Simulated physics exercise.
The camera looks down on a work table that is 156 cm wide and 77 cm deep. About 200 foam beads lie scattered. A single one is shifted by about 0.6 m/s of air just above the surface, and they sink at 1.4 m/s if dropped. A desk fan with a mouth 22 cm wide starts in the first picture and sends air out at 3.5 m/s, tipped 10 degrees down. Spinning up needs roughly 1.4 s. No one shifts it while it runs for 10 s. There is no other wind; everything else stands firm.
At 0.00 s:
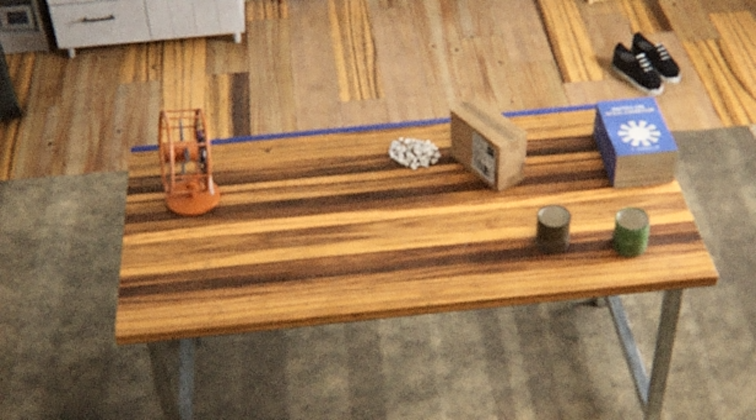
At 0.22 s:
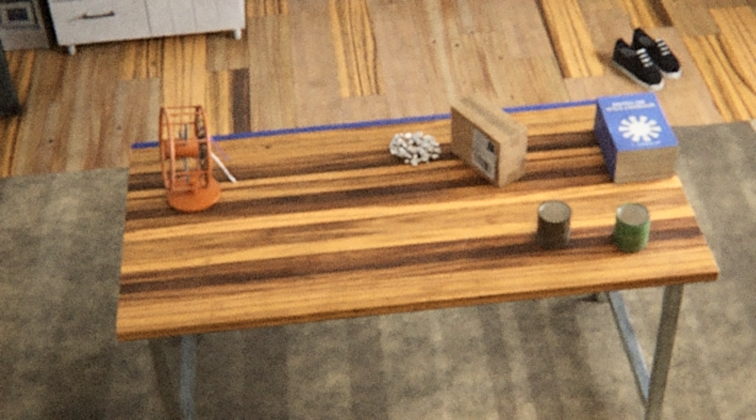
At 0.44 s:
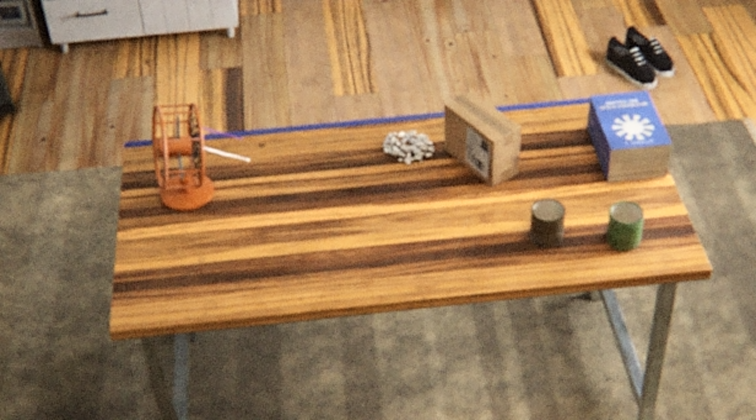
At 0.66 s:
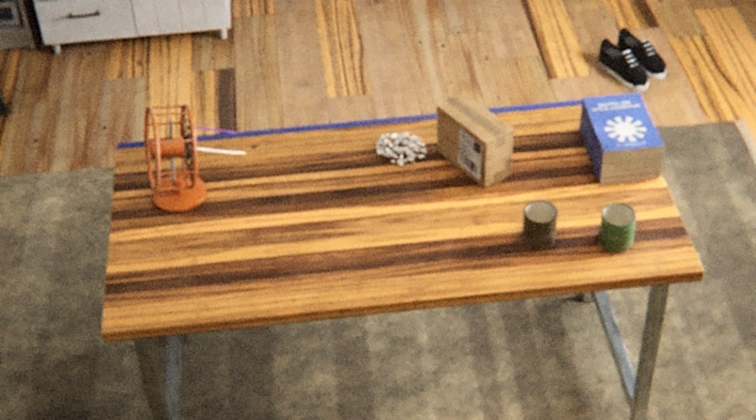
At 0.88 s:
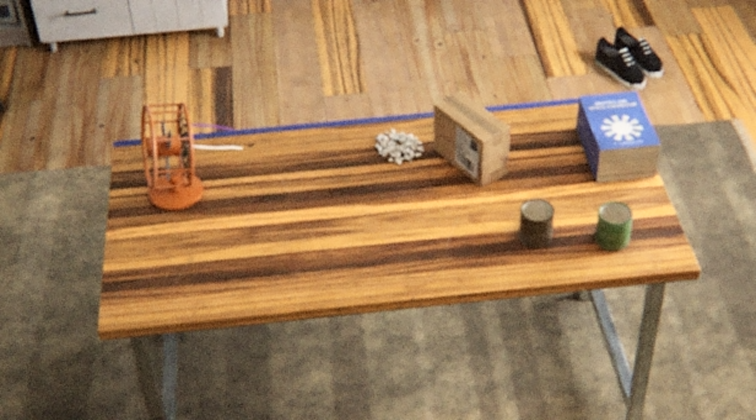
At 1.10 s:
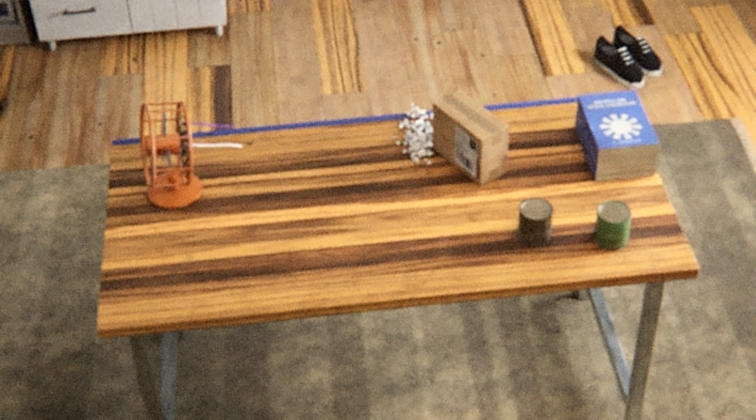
On a striped wooden work table, an orange desk fan stands at the left while a small pile of white foam beads stays still beside a cardboard box, then the beads lift and scatter rightward toward the box.
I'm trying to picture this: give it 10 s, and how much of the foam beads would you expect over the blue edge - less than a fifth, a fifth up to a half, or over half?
I'd expect over half of them there.
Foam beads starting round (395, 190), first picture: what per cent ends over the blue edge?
In that setup it'd be around 0 in a hundred.
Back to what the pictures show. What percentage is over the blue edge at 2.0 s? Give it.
I reckon close to 90 %.
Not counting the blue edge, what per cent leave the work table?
About 10 %.
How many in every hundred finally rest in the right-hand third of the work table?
Roughly 4 in a hundred.
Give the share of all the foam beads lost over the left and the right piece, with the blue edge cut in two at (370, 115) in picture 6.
0 % left and 90 % right.
After 2.0 s, 10 % are on the move or not yet settled, 88 % are over the blue edge.
After 3.2 s, 5 % are on the move or not yet settled, 88 % are over the blue edge.
After 5.5 s, 4 % are on the move or not yet settled, 88 % are over the blue edge.
After 10.0 s, at the end, 88 % are over the blue edge.
